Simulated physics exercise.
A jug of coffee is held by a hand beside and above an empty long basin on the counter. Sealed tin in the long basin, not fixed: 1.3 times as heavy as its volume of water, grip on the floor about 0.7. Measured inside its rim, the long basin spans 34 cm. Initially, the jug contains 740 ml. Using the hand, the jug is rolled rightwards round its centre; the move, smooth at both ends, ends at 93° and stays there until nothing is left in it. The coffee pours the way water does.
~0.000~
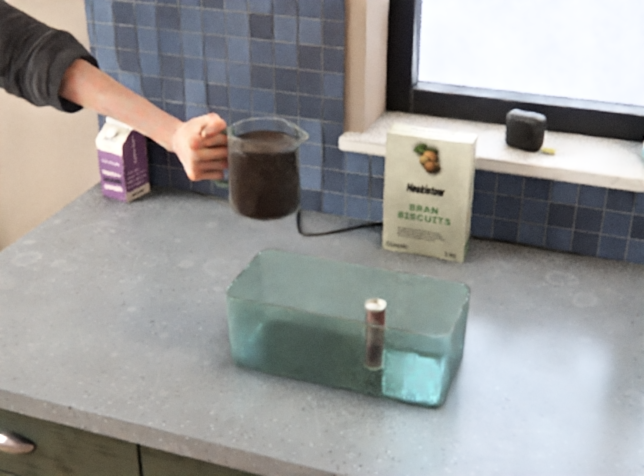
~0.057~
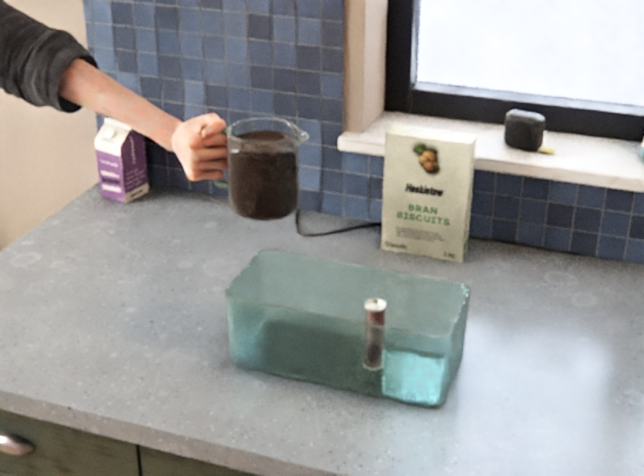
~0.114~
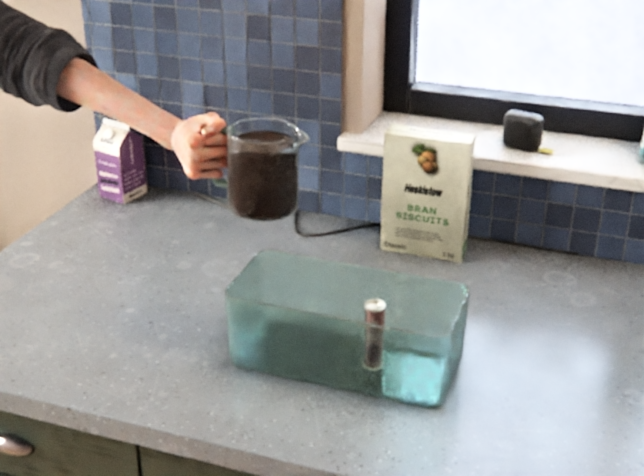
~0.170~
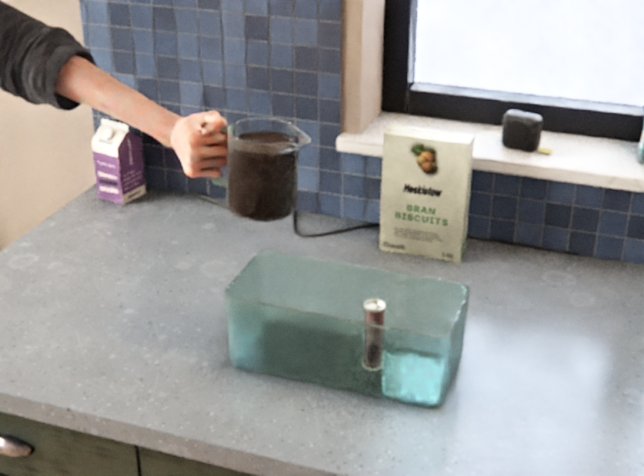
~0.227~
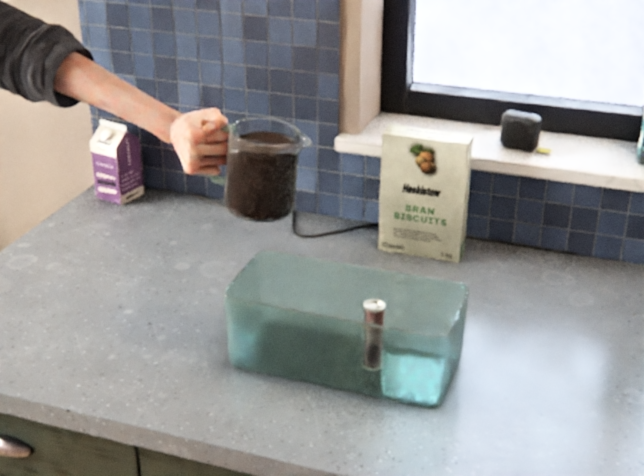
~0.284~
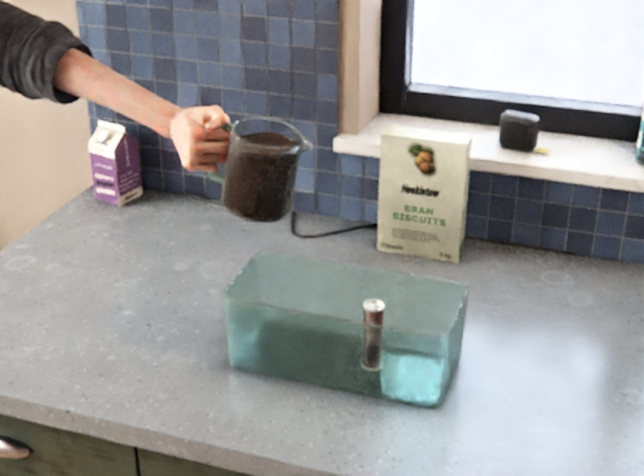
A glass jug of dark coffee, gripped by a hand reaching in from the left, hangs nearly still above a grey counter, behind a long, clear greenish basin. The hand then gradually rolls the jug slightly rightwards, while the basin, small cylinder, biscuit box and purple-and-white carton stay in place.
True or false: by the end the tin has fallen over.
True.
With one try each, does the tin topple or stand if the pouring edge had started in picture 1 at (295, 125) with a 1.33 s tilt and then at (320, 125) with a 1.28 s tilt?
In the first try it remains standing; in the second it remains standing.
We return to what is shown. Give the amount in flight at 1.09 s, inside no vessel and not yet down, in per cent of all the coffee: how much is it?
Something like 20 per cent of the total.
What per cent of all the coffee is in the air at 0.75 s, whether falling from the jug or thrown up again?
10 %.
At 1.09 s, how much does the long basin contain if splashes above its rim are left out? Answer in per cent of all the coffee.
Around 34 per cent of the whole.
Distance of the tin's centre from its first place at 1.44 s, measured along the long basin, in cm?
About 7 cm.
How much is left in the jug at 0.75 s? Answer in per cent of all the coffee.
Close to 88 in a hundred.
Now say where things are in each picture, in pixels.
In the first frame, it leans 0°; its right rim is at (308, 137); the coffee meets the walls at (235, 136) and (298, 145); the long basin's rim runs from (244, 271) to (461, 312); the tin's top is at (376, 307).
In the second frame, it leans 0°; its right rim is at (308, 138); the coffee meets the walls at (234, 136) and (296, 145).
In the third frame, it leans 2°; its right rim is at (309, 139); the coffee meets the walls at (234, 137) and (297, 146).
In the fourth frame, it leans 4°; its right rim is at (309, 141); the coffee meets the walls at (235, 137) and (298, 146).
In the fifth frame, it leans 7°; its right rim is at (311, 144); the coffee meets the walls at (235, 138) and (299, 147).
In the sixth frame, it leans 10°; its right rim is at (312, 147); the coffee meets the walls at (236, 140) and (302, 148).
After 0.75 s the tilt is 56° and 87 per cent is still to pour; the tin stands where it began.
After 1.09 s the tilt is 86° and 46 per cent is still to pour; the tin stands where it began.
After 1.44 s the tilt is 93° and 13 per cent is still to pour; the tin lies on its side.
After 1.83 s the tilt is 93° and 4 per cent is still to pour; the tin lies on its side.
In the end the tin lies on its side.
